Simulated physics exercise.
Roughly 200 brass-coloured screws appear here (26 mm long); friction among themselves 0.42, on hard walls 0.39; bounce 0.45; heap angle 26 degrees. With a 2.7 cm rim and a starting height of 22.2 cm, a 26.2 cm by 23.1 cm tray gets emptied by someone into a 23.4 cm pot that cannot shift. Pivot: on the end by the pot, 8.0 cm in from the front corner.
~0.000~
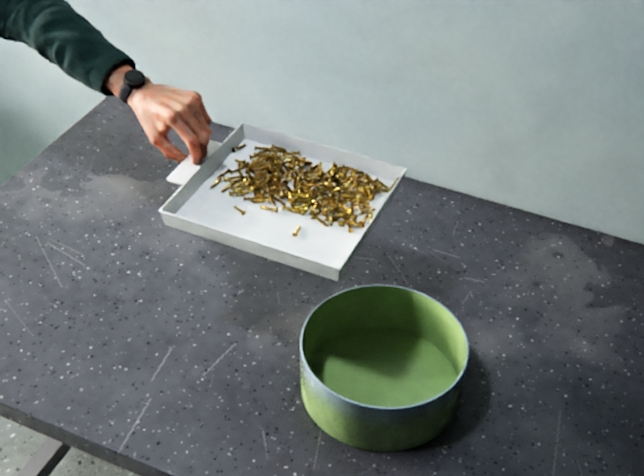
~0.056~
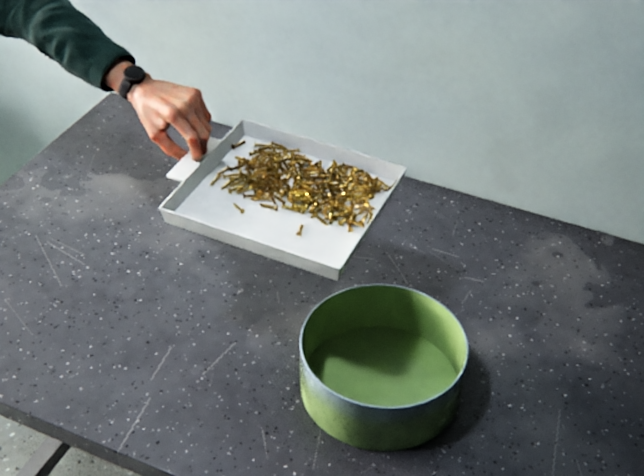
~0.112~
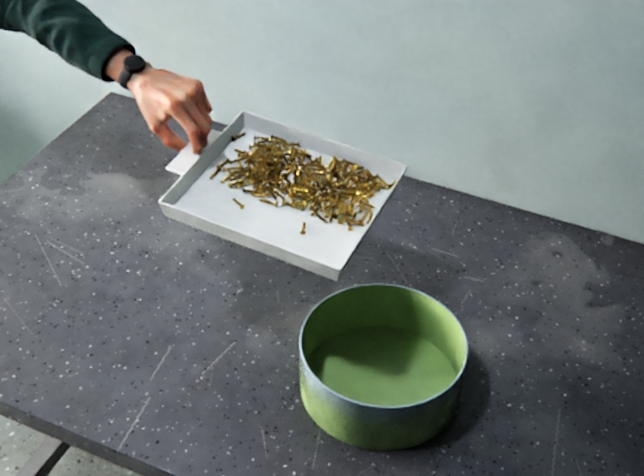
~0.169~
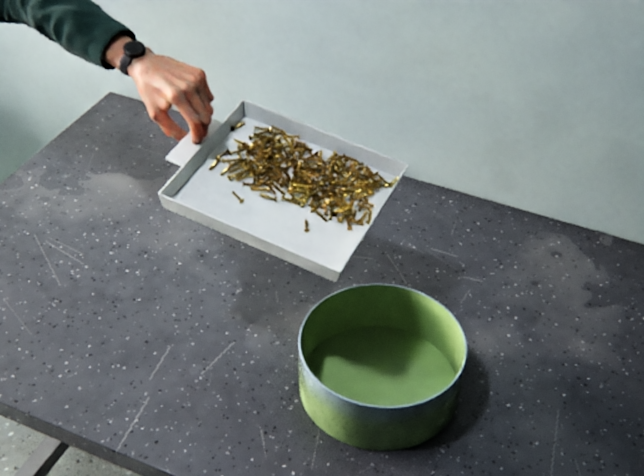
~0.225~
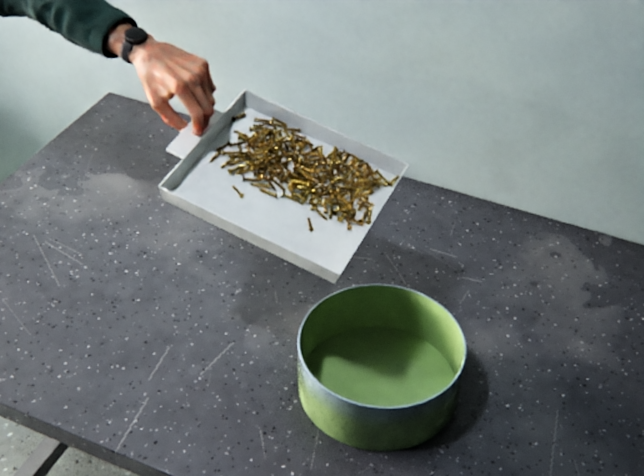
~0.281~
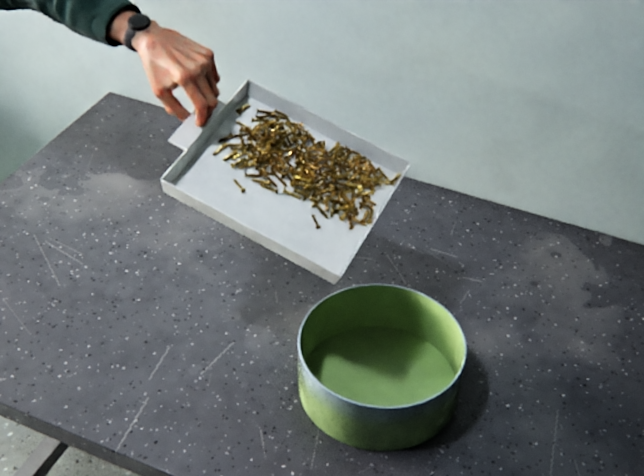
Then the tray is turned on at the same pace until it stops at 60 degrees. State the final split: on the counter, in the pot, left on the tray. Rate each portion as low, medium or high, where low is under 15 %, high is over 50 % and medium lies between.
Counter low, pot medium, tray high.
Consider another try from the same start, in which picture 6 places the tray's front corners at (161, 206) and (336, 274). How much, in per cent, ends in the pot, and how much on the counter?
You'd end with pot at 0 and counter at 0.
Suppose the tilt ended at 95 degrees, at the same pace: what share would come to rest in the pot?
Around 95 per cent, then.
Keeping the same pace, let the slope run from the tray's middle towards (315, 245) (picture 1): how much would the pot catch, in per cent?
Some 40 per cent.
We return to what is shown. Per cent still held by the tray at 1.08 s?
About 80%.
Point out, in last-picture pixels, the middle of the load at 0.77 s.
Around (363, 209).
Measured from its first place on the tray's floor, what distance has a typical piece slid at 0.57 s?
By then it sits near 3 cm from where it began.
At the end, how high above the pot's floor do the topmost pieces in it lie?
Some 1.0 cm above the floor.
After 0.57 s, tilt 38 degrees; the tray holds 100 %, the pot 0 %.
After 0.77 s, tilt 52 degrees; the tray holds 100 %, the pot 0 %.
After 1.08 s, tilt 60 degrees; the tray holds 80 %, the pot 10 %.
In the end, at 2.3 s, counter 0 %, pot 25 %, tray 75 %.
